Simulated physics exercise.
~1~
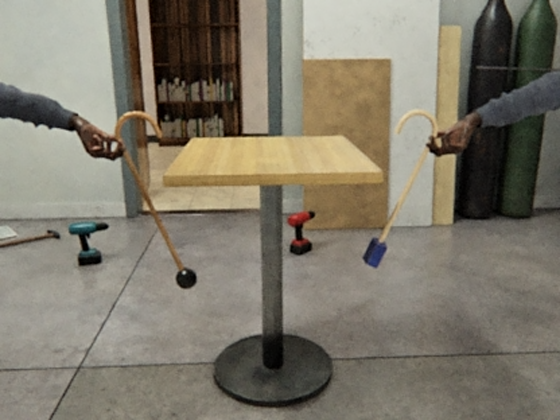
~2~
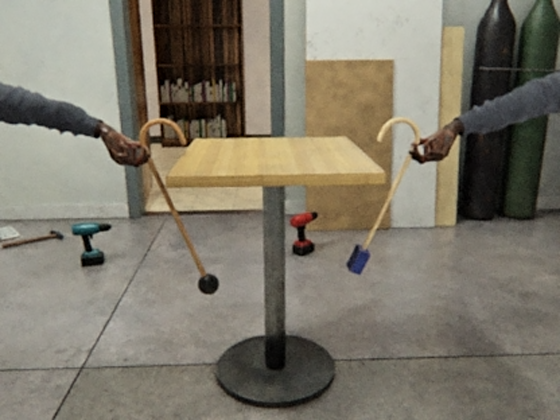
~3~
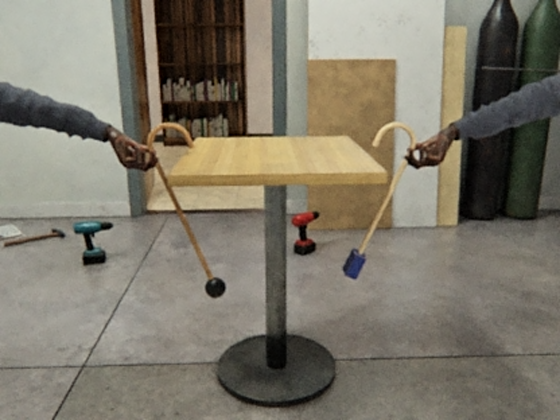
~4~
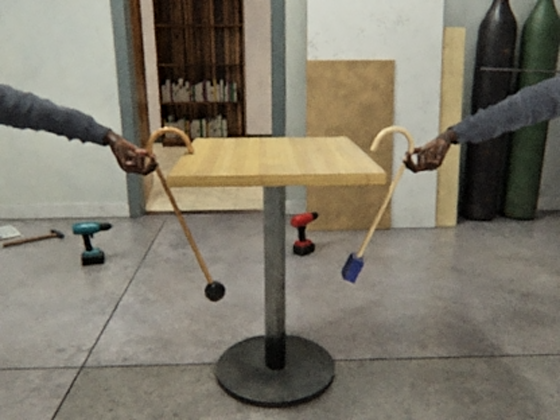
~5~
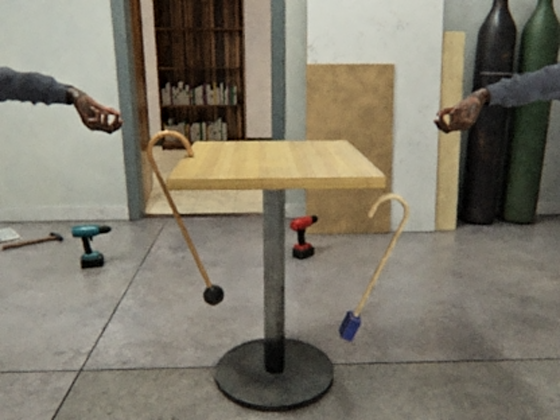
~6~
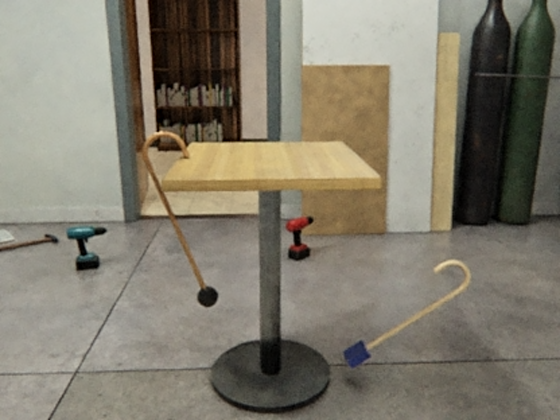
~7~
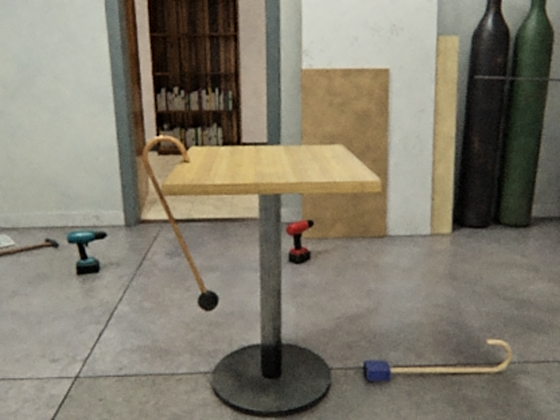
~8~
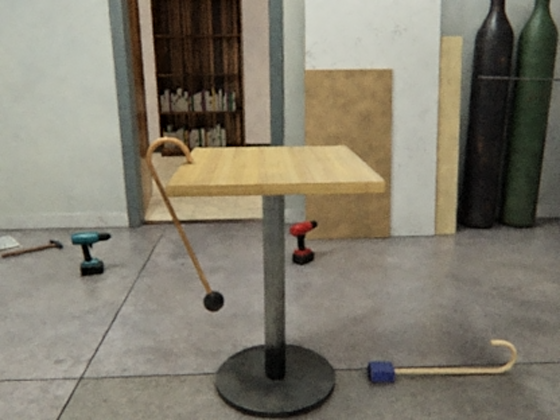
Two hands reach in from opposite sides toward a pale wooden table on a dark pedestal, each holding a hooked, cane-like stick. Seen from the front by a slightly swaying camera, the grey-floored room has drills, a bookshelf and tall cylinders behind. The left stick ends in a black ball, the right in a blue block. The hands bring the hooks to the table's edges, then let go and withdraw. The blue-ended stick slips off at once, tilting as it falls, and lies flat on the floor, while the black-ended one stays hanging from the left edge.
